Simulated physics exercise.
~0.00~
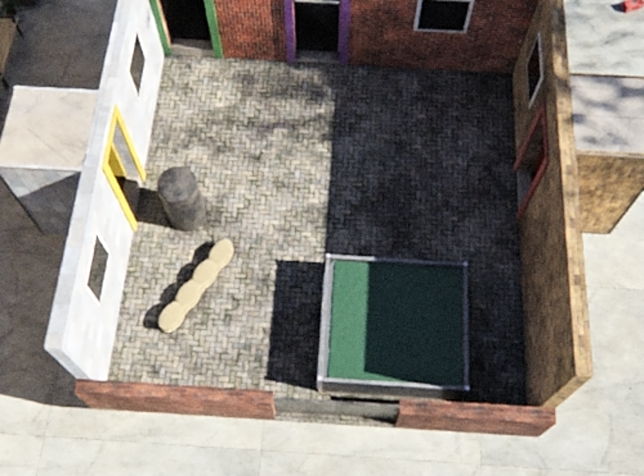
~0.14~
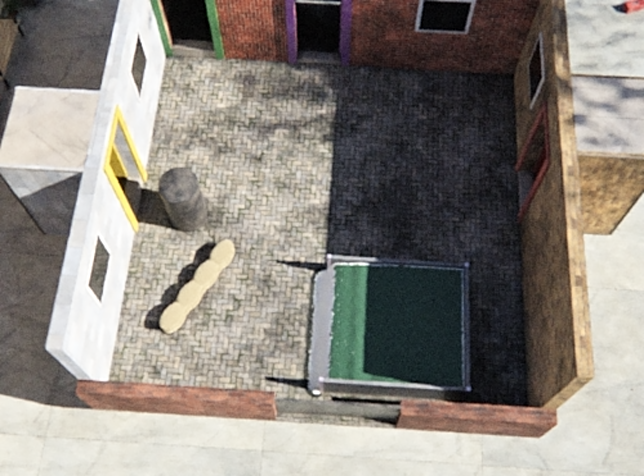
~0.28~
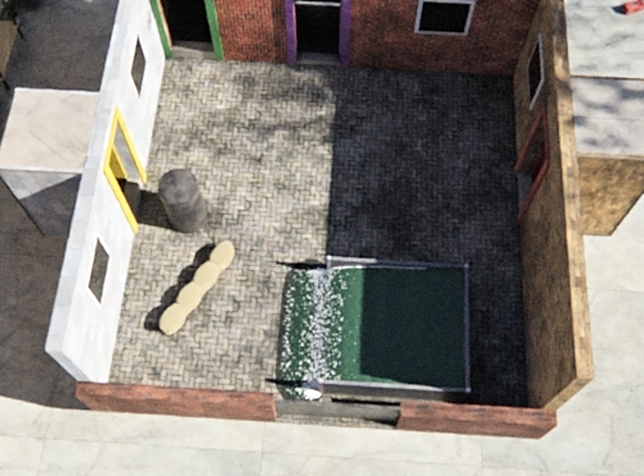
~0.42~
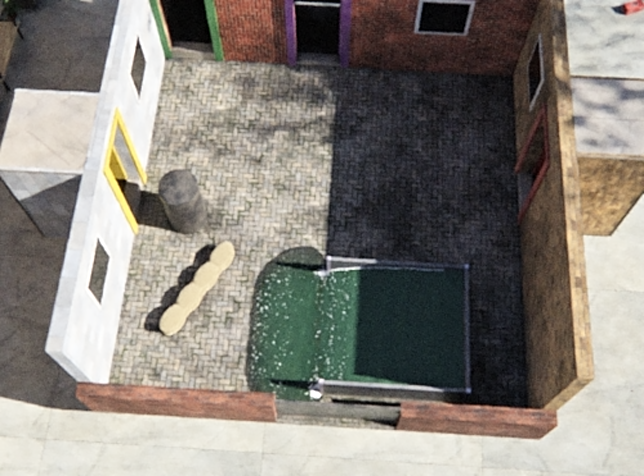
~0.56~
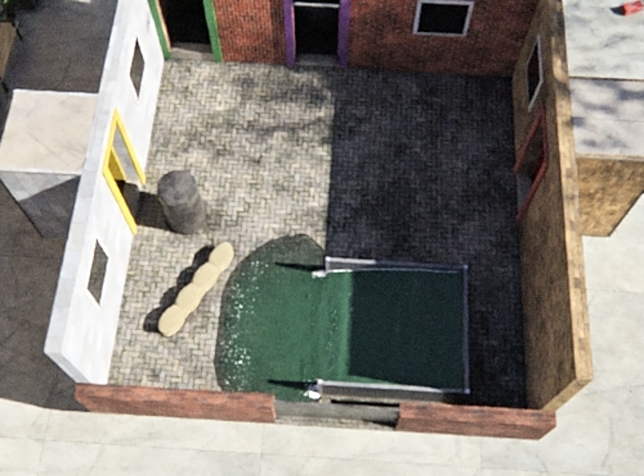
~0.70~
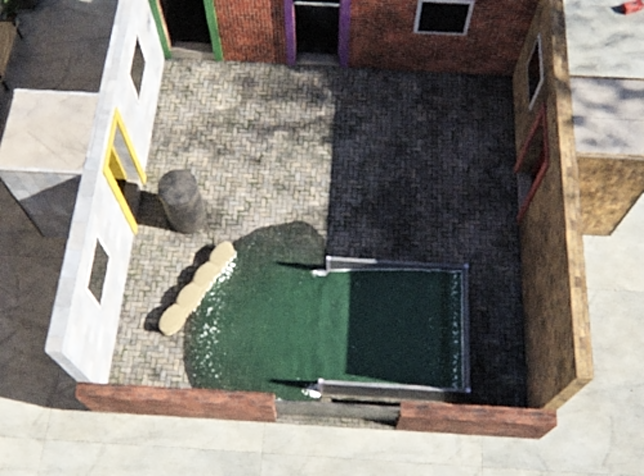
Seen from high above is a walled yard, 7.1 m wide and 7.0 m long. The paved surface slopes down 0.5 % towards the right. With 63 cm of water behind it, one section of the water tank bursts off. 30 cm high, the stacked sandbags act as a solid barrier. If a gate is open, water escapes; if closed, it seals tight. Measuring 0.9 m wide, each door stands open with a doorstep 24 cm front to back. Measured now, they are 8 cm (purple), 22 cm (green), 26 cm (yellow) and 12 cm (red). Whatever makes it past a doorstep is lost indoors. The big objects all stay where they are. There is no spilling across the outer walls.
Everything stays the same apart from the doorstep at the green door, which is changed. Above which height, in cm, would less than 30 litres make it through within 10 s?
Above roughly 20 cm.
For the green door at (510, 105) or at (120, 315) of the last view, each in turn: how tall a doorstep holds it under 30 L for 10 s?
In turn: Roughly 14.0 cm, roughly 18 cm.
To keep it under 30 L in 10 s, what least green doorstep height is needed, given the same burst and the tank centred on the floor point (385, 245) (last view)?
Then it needs to be around 26 cm high.
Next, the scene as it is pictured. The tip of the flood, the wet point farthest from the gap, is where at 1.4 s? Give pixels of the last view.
Around pixel (106, 394).
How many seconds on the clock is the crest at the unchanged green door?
Roughly 4.0 s.
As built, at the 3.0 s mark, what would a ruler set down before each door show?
Depth (cm): Purple 0 / green 0 / yellow 6 / red 0.
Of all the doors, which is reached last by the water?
The answer is the red door.
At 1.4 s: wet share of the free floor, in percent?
Wet: Close to 20 %.
After 1.4 s water covers 20 % of the floor, deepest (45 cm) near (108, 384); it has not reached the green door.
After 3.0 s water covers 40 % of the floor, deepest (42 cm) near (106, 394); it has not reached the green door.
After 10.0 s water covers 90 % of the floor, deepest (15 cm) near (501, 88); 7 cm at the green door, 21 litres in over its 22 cm doorstep.
At the green door as built, the water arrived by 3.4 s and peaked near 33 cm at 4.2 s.
Run again over the same 10 s with other heights there, 45 litres in over 18 cm, 12 litres over 24.5 cm. The limit of 30 litres is kept from about 20 cm up.
